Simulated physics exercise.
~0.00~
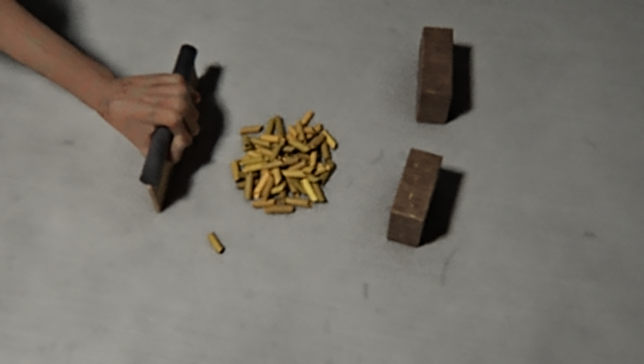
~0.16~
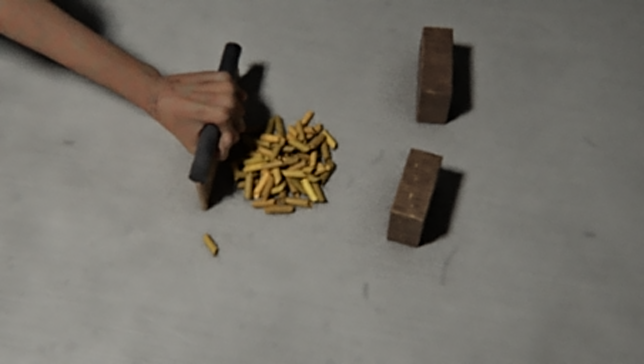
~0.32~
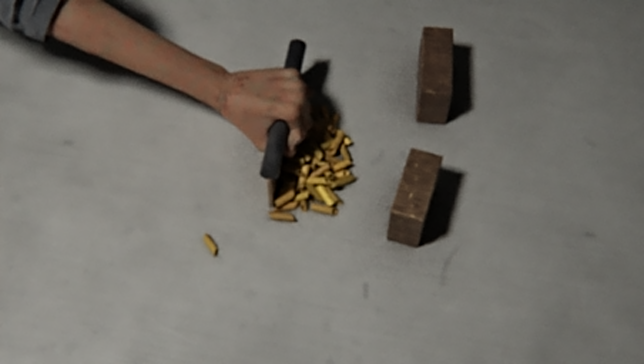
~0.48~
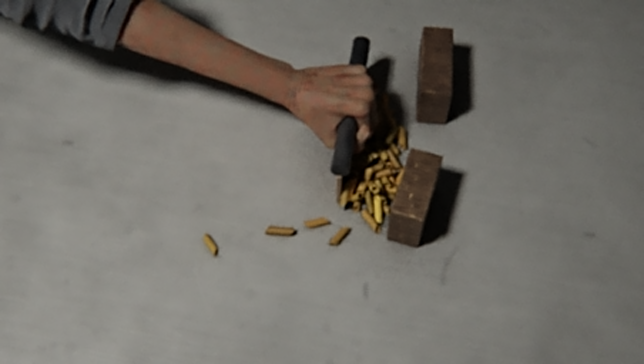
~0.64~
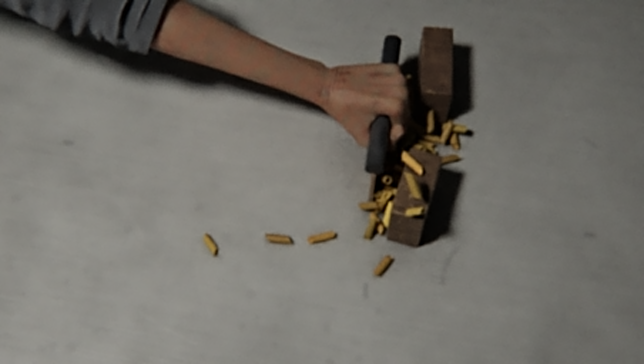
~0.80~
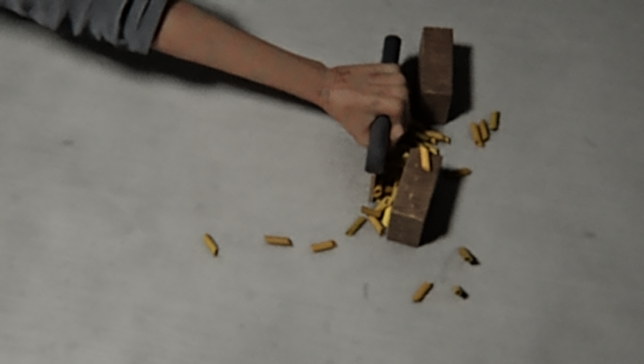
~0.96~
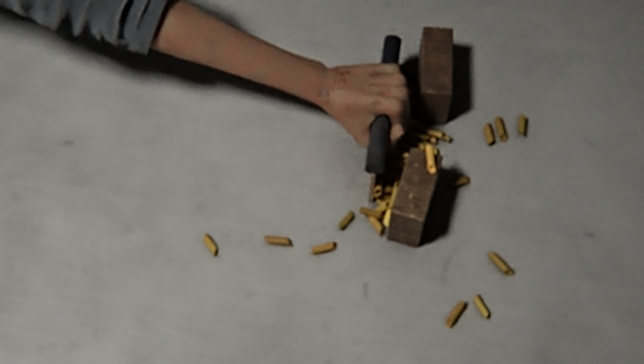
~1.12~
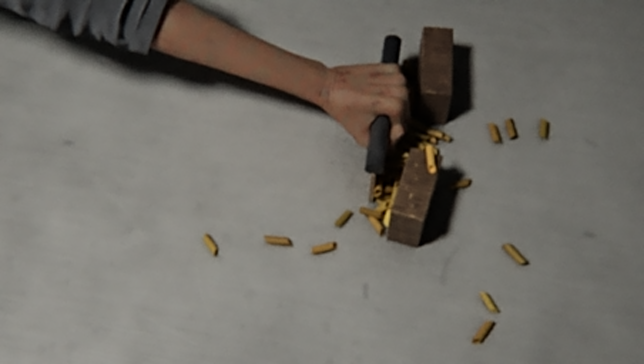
A hand holding a dark-handled scraper pushed a pile of yellow pasta pieces rightward into two brown blocks and stopped there; most jammed up against the blocks, while some slipped through the gap or scattered around the near block.
